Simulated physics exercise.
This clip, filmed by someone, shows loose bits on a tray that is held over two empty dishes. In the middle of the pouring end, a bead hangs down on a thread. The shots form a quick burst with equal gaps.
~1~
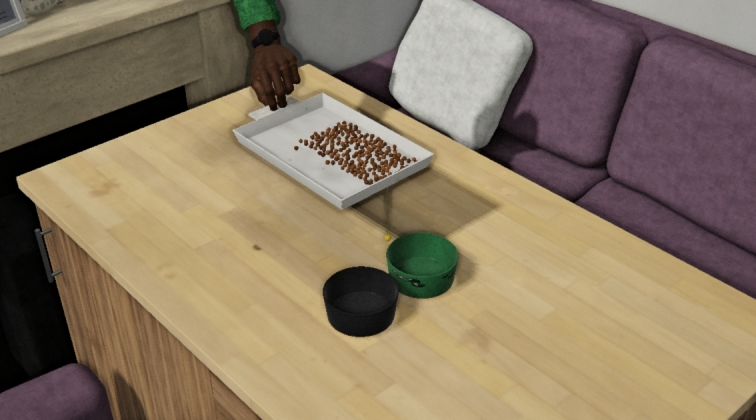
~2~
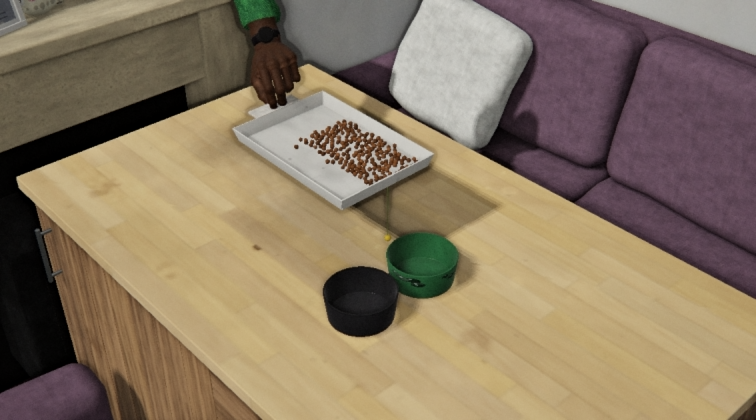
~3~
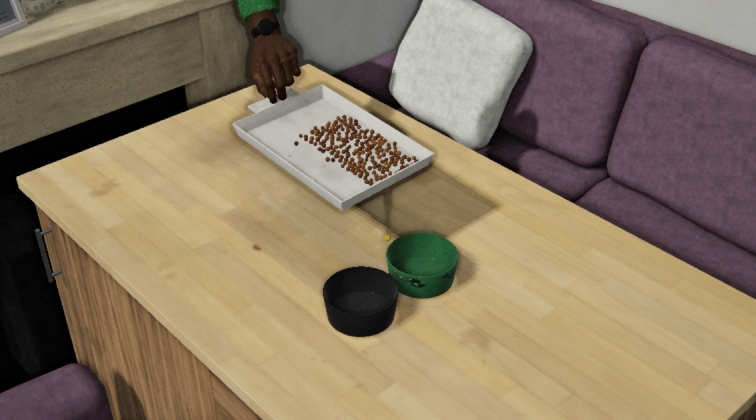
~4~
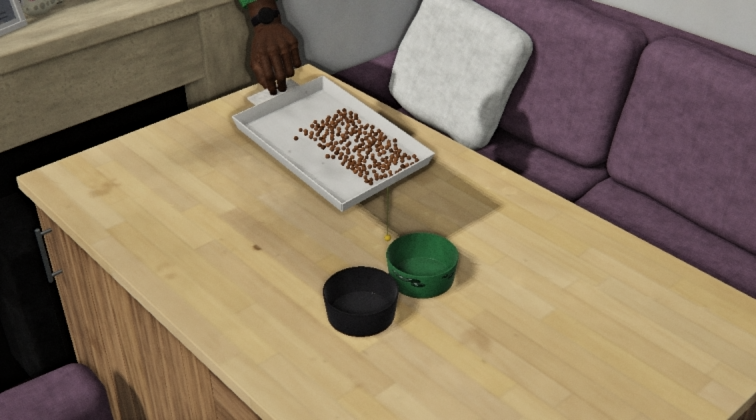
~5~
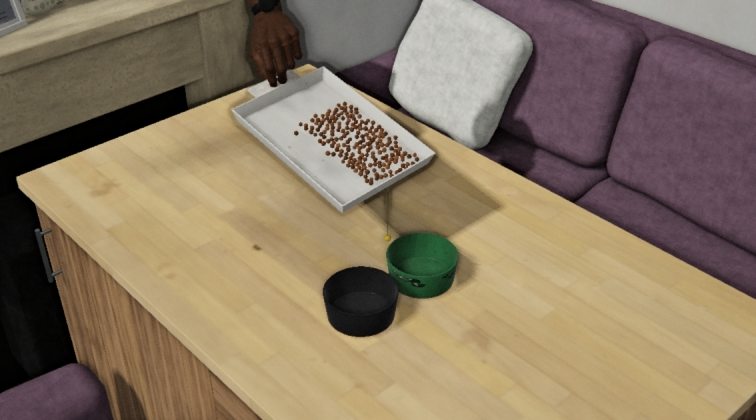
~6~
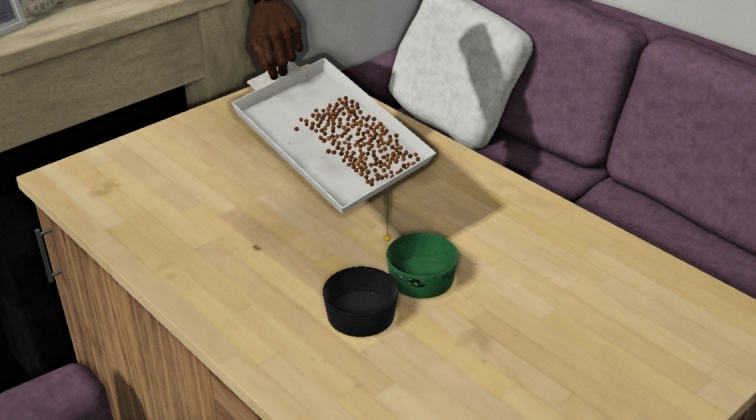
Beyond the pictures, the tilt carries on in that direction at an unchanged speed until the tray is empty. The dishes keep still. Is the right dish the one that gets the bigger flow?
Short answer, the left dish, that's where more goes.
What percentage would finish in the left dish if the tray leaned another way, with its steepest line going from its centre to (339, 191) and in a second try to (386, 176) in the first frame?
Shares: About 50 in a hundred, then about 0 in a hundred.
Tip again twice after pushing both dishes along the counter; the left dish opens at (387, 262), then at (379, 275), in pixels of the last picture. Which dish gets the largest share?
In order of the tries: The dish on the left side, then the dish on the left side.
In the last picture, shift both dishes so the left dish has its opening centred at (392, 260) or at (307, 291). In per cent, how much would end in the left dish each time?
Trial 1 near 40 percent, trial 2 near 0 percent.
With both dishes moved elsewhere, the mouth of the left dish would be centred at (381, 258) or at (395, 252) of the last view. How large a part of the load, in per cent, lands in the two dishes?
First some 50, then 30 per cent.
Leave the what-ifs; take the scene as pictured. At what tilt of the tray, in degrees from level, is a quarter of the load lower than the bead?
Roughly 95 degrees from level.
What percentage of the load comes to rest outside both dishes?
I'd put it close to 10 per cent.
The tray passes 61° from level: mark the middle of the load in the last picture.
(371, 179).
Soon, tray tipped steeply; nearly all on the tray; a stray few in the left dish; a stray few in the air.
A while on, tray tipped past a quarter turn; about a quarter on the tray; about half in the left dish; a small part in the right dish; a small part outside both; about a quarter in the air.
Towards the end, tray tipped past a quarter turn; most in the left dish; about a quarter in the right dish; a small part outside both.
Finally, tray tipped past a quarter turn; most in the left dish; about a quarter in the right dish; a small part outside both.
